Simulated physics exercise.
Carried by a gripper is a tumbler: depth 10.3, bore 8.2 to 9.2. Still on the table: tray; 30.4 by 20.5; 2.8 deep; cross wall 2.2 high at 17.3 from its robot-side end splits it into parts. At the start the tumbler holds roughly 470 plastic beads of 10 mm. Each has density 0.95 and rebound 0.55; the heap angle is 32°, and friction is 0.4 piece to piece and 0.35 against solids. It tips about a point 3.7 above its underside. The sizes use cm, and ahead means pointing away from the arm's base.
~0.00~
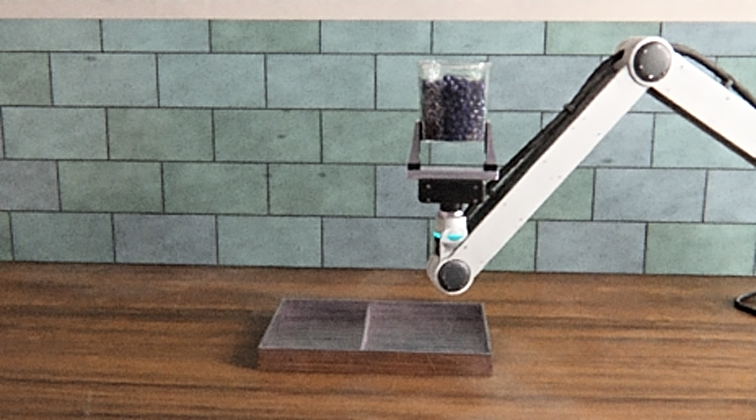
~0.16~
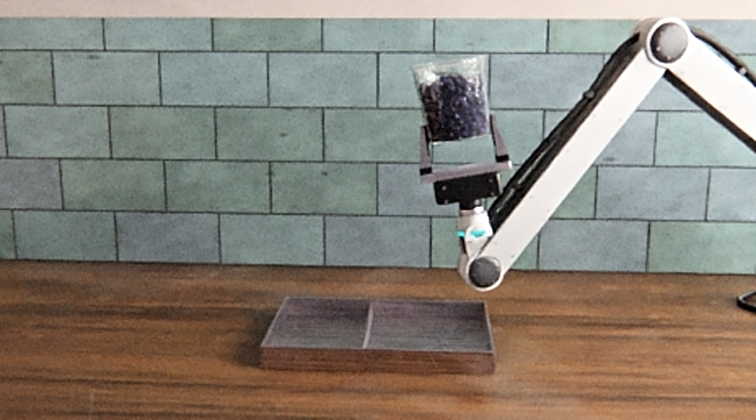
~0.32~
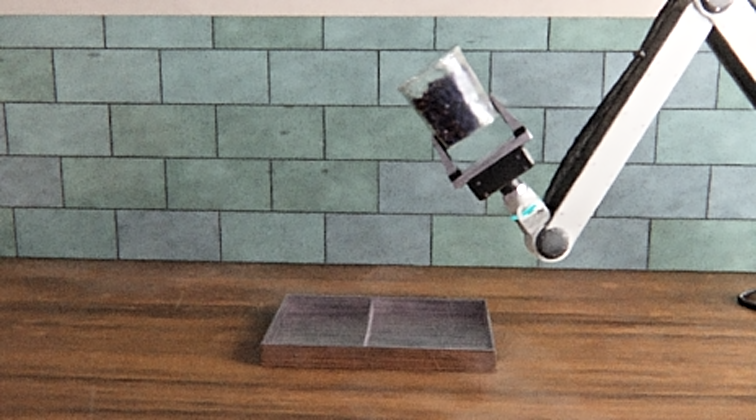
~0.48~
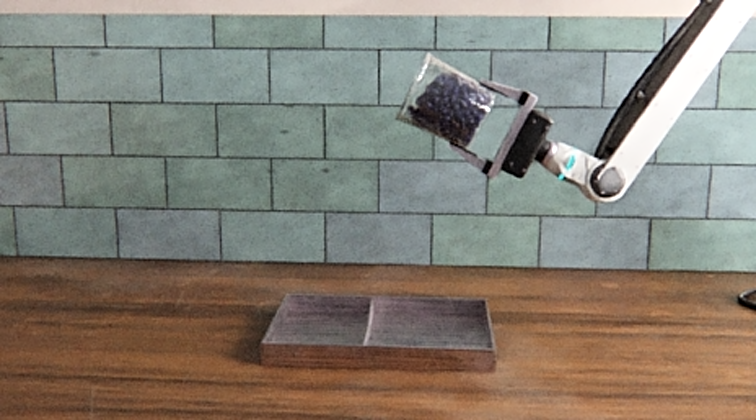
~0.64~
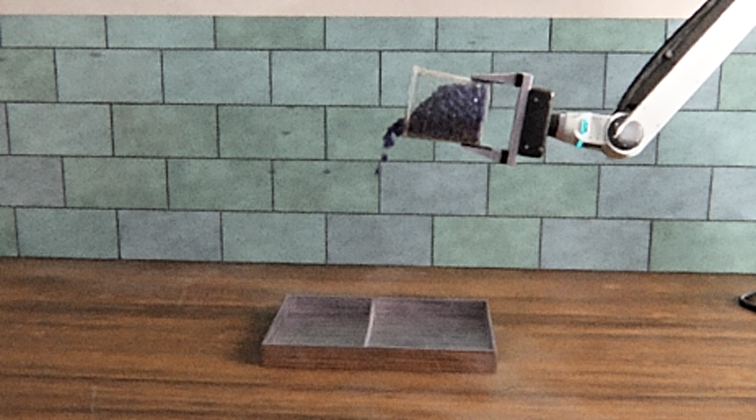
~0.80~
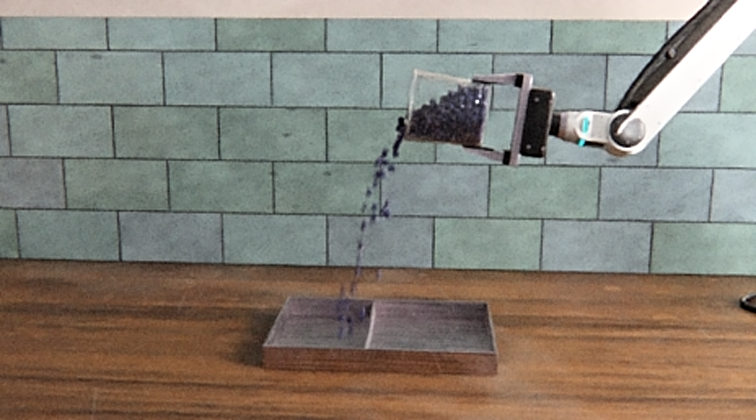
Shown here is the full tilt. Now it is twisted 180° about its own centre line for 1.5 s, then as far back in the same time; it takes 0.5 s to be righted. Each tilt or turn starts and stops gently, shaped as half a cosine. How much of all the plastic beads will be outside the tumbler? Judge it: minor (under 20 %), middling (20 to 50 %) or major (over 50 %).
Judged major.
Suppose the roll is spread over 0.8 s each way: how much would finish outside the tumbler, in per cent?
In that case around 55 percent.
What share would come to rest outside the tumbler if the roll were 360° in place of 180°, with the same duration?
Estimate: Approx. 70 per cent.
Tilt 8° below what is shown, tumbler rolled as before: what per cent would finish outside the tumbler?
Estimate: Around 35 %.
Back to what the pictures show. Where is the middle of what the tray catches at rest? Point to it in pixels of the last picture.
Around (355, 337).
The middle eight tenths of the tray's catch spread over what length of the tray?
Roughly 24 centimetres.
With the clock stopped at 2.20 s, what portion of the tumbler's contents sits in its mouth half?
Roughly 35 percent.
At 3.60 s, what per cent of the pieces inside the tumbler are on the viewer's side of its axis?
Share noted: Close to 25 per cent.
After 2.20 s, tipped 83°, highest piece 36 above the table; 262 in the tumbler, 110 in the far-side part, 62 in the robot-side part, 16 on the table or floor, 20 in flight or on a rim.
After 3.60 s, tipped 83°, highest piece 36 above the table; 187 in the tumbler, 148 in the far-side part, 101 in the robot-side part, 22 on the table or floor, 12 in flight or on a rim.
After 4.50 s, upright, highest piece 36 above the table; 177 in the tumbler, 150 in the far-side part, 117 in the robot-side part, 26 on the table or floor.
After 5.20 s, upright, highest piece 36 above the table; 177 in the tumbler, 150 in the far-side part, 117 in the robot-side part, 26 on the table or floor.
At rest, 177 in the tumbler, 150 in the far-side part, 117 in the robot-side part, 26 on the table or floor. That is 62 % outside the tumbler.
